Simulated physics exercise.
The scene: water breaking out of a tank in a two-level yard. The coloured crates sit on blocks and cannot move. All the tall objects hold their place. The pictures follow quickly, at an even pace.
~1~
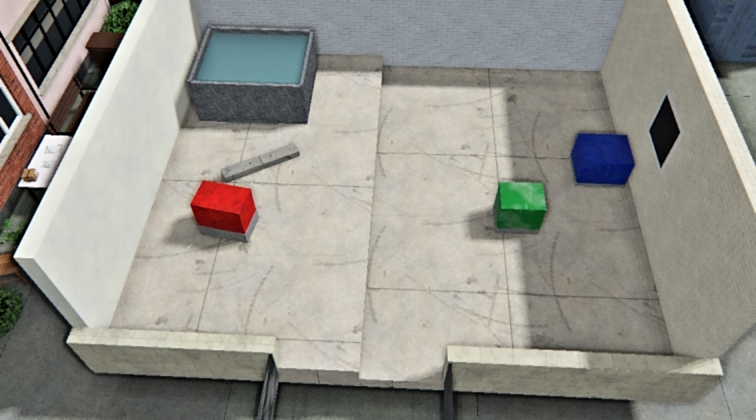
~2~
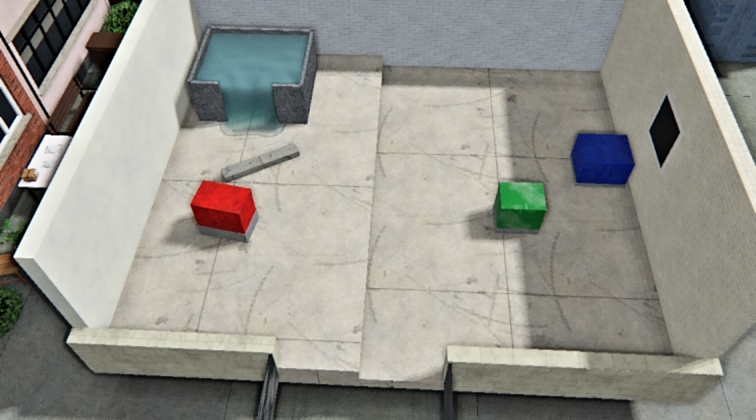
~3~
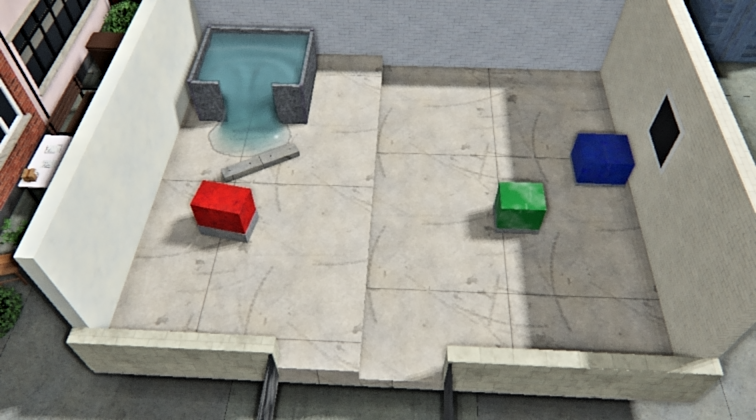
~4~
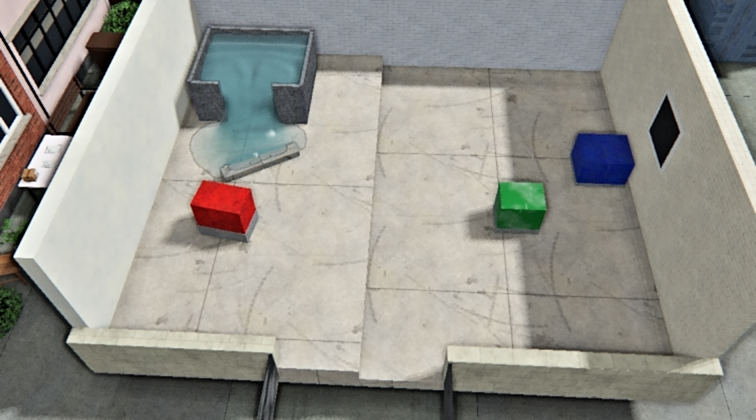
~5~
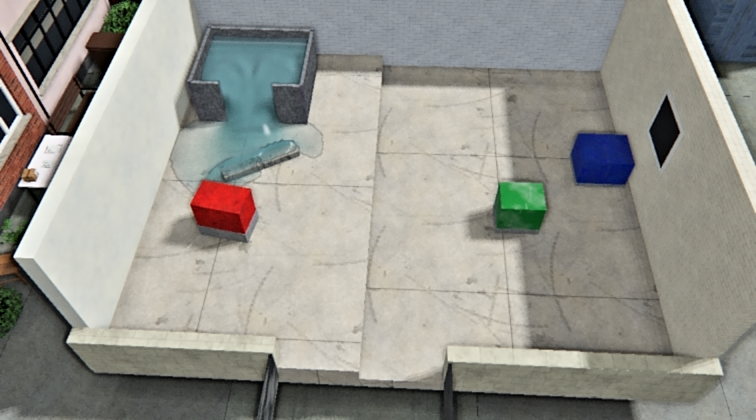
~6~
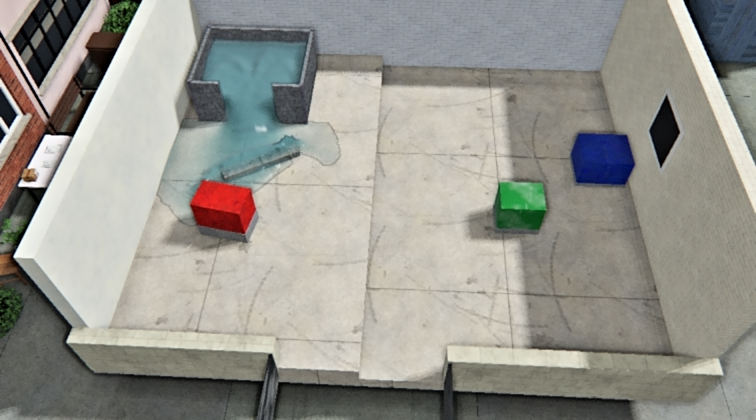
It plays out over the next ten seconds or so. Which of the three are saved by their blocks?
In the end: The blue crate is wetted; the green crate escapes dry; the red crate is wetted.
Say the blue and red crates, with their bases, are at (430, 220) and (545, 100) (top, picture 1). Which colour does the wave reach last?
The red-painted one.
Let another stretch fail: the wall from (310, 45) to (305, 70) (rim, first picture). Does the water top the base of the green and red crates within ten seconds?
Then: Green crate ends up wet; red crate is safe.
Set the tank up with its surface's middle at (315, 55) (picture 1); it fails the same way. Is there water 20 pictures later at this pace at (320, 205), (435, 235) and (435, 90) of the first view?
In that order: Under water, covered, free of water.
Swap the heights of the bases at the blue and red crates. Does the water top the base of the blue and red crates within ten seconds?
In short: The blue one remains dry, the red one ends up wet.
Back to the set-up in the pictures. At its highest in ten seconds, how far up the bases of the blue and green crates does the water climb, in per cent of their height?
About 170 and 60 per cent.
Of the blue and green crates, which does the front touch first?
That is the green-painted one.
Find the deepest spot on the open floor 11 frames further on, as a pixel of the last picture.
I would point to (104, 344).
A moment on, water covers 20 % of the floor; the blue crate not reached, the green crate not reached, the red crate water round its plinth.
Next, water covers 40 % of the floor; the blue crate not reached, the green crate not reached, the red crate water round its plinth.
Then, water covers 50 % of the floor; the blue crate not reached, the green crate water round its plinth, the red crate water round its plinth.
Later, water covers 70 % of the floor; the blue crate not reached, the green crate water round its plinth, the red crate water round its plinth.
In the end, water covers 90 % of the floor; the blue crate was topped, the green crate stayed above the water, the red crate was topped.
